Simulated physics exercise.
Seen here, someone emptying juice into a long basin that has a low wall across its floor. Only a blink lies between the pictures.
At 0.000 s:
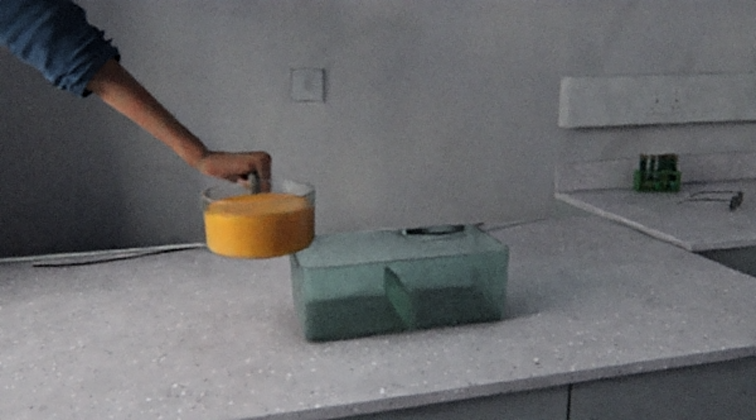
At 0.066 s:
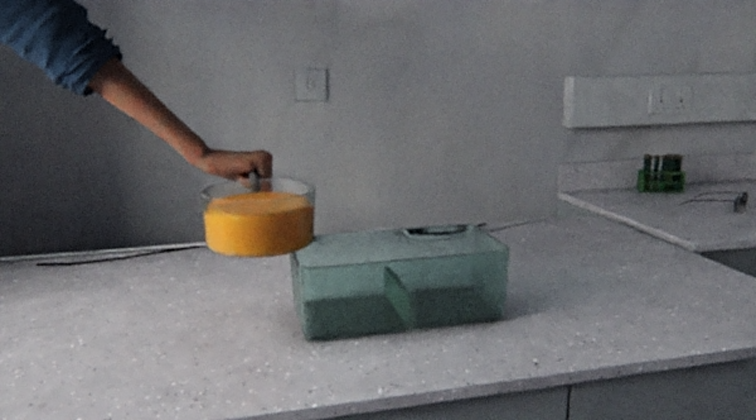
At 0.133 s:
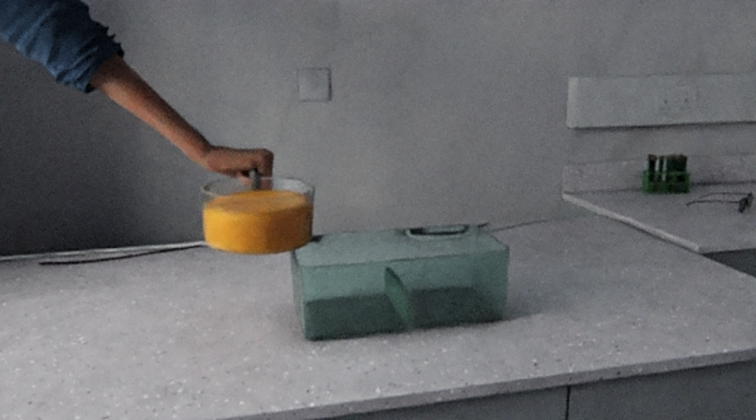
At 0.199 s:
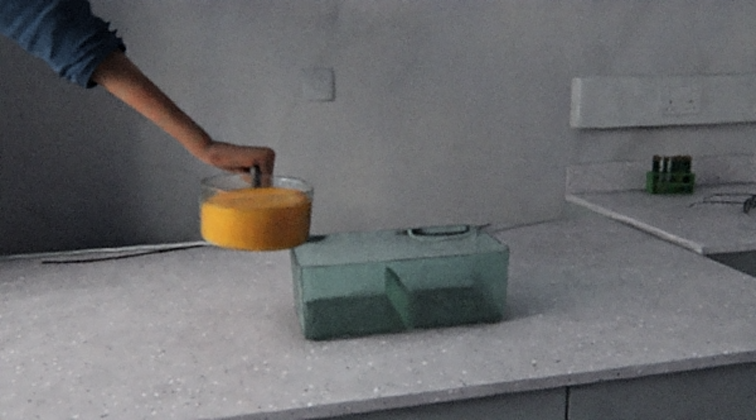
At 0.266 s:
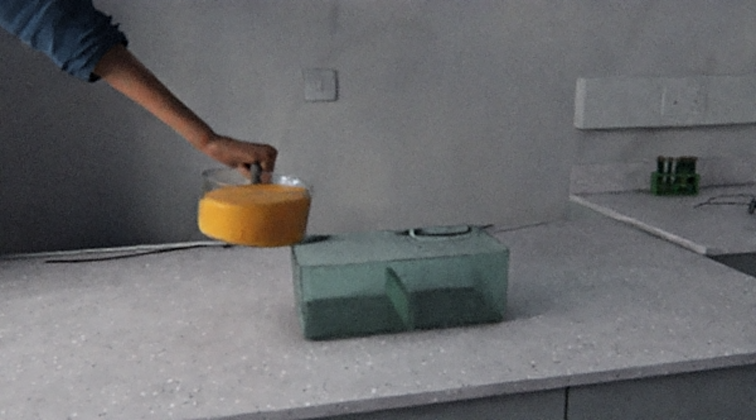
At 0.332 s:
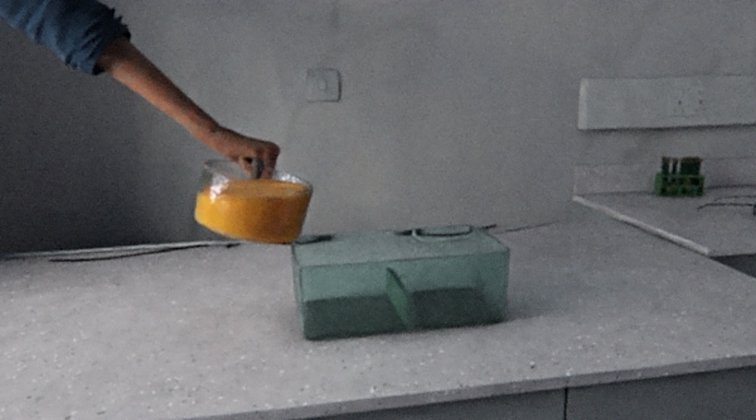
A hand holds a clear round container of orange juice above a grey counter, beside the left end of a greenish, see-through basin with a low wall inside. The container hangs almost level at first, then gradually tilts, its right side dipping slightly toward the basin while the juice stays inside.
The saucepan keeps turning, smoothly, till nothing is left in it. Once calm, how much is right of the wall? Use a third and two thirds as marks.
The share right of the wall is not even a third.
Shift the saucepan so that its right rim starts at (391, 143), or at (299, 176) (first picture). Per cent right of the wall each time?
About 70 and 10 per cent.
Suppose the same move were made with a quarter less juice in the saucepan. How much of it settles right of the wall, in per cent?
It comes to 5 per cent or so.
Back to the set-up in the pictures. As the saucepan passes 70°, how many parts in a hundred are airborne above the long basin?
Near 30 %.
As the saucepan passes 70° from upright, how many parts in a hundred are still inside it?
Close to 55 per cent.
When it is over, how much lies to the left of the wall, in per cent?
Near 75 %.
A moment on, the saucepan is tipped part way and 54 per cent is still to pour, 14 is left of the wall and 0 right of it.
Next, the saucepan is tipped right over and 7 per cent is still to pour, 65 is left of the wall and 17 right of it.
Then the saucepan is tipped right over and 0 per cent is still to pour, 80 is left of the wall and 18 right of it.
Later the saucepan is tipped right over and 0 per cent is still to pour, 77 is left of the wall and 21 right of it.
In the end 77 per cent lies left of the wall, 22 right of it and 1 outside.
